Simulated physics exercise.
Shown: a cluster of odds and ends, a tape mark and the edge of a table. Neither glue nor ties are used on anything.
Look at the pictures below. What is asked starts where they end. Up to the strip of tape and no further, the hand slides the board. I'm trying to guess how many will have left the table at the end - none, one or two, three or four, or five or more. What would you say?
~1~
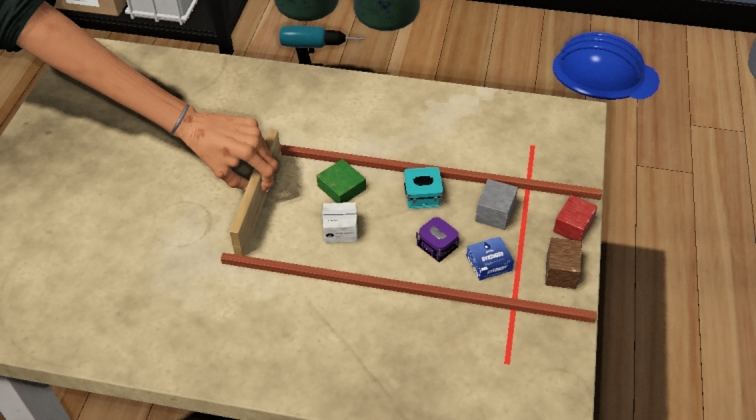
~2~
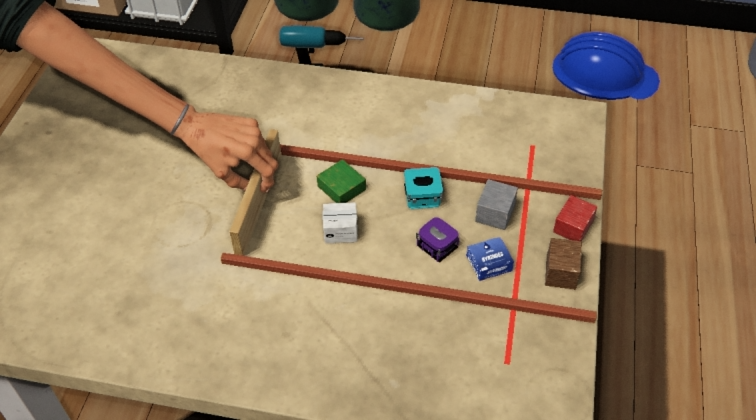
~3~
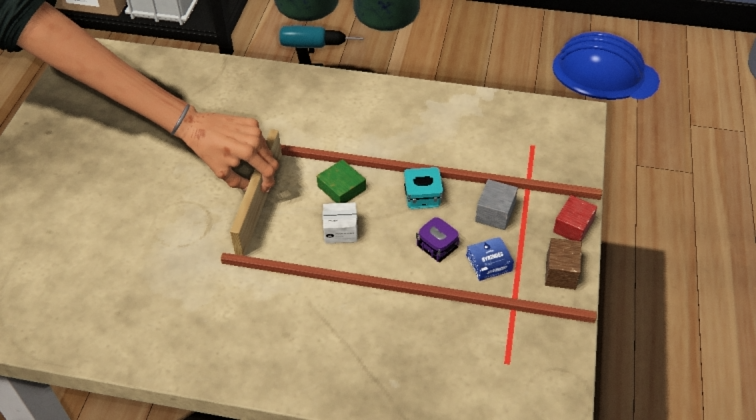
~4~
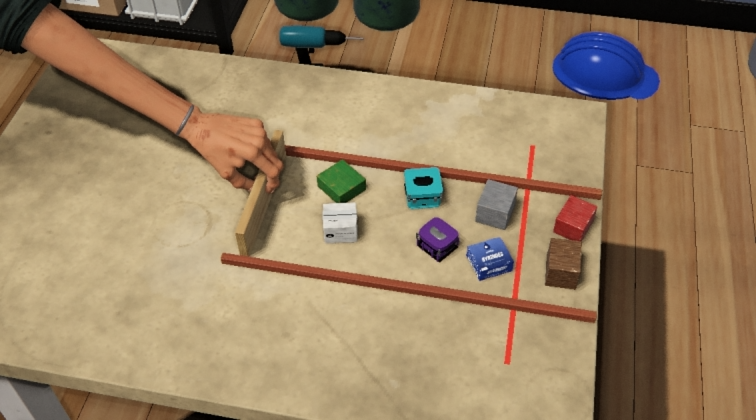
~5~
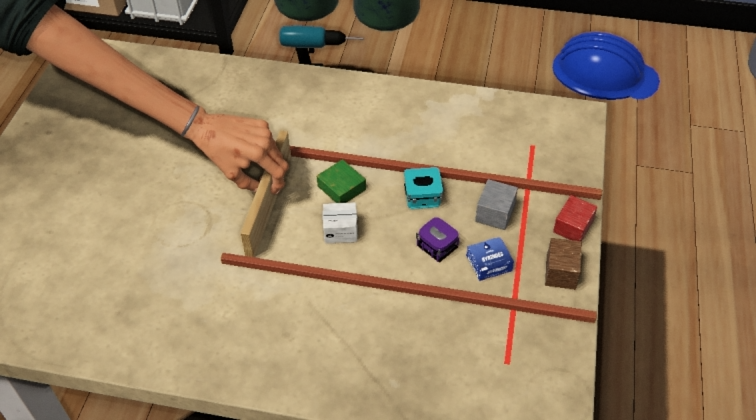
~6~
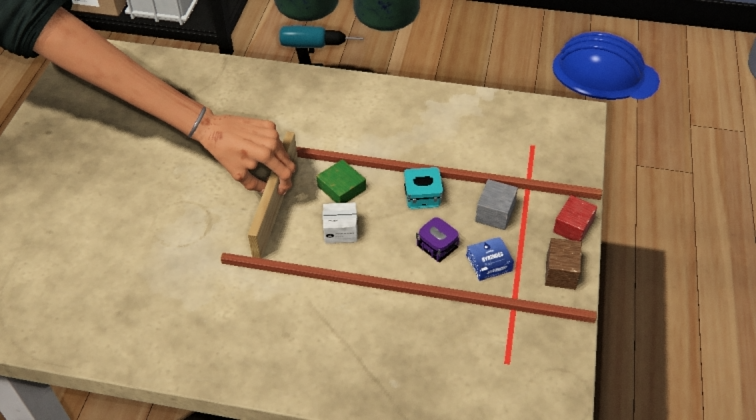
Those that leave the table: Three or four.
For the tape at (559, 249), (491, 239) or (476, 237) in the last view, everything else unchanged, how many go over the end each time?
In order, 6, 2 and 0.
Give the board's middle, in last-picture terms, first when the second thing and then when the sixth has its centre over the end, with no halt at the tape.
Its middle is around (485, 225) and later (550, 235).
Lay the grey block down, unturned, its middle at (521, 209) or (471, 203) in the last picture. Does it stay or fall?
At the first place it goes off the edge, and at the second it goes off the edge.
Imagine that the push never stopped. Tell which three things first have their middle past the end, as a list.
Red block, brown block, grey block.
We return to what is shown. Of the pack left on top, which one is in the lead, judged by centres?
It would be the blue box, I'd say.
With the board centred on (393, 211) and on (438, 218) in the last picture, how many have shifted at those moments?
I get 4 at the one place and 6 at the other.
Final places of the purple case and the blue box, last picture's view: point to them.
In the last picture the purple case sits around (572, 250) and the blue box around (595, 282).
Soon after, none off yet; red block at rest near (575, 219); brown block at rest near (563, 264); blue box at rest near (490, 258).
In the end, the number that fall off is three or four; gone, grey block, brown block and red block.
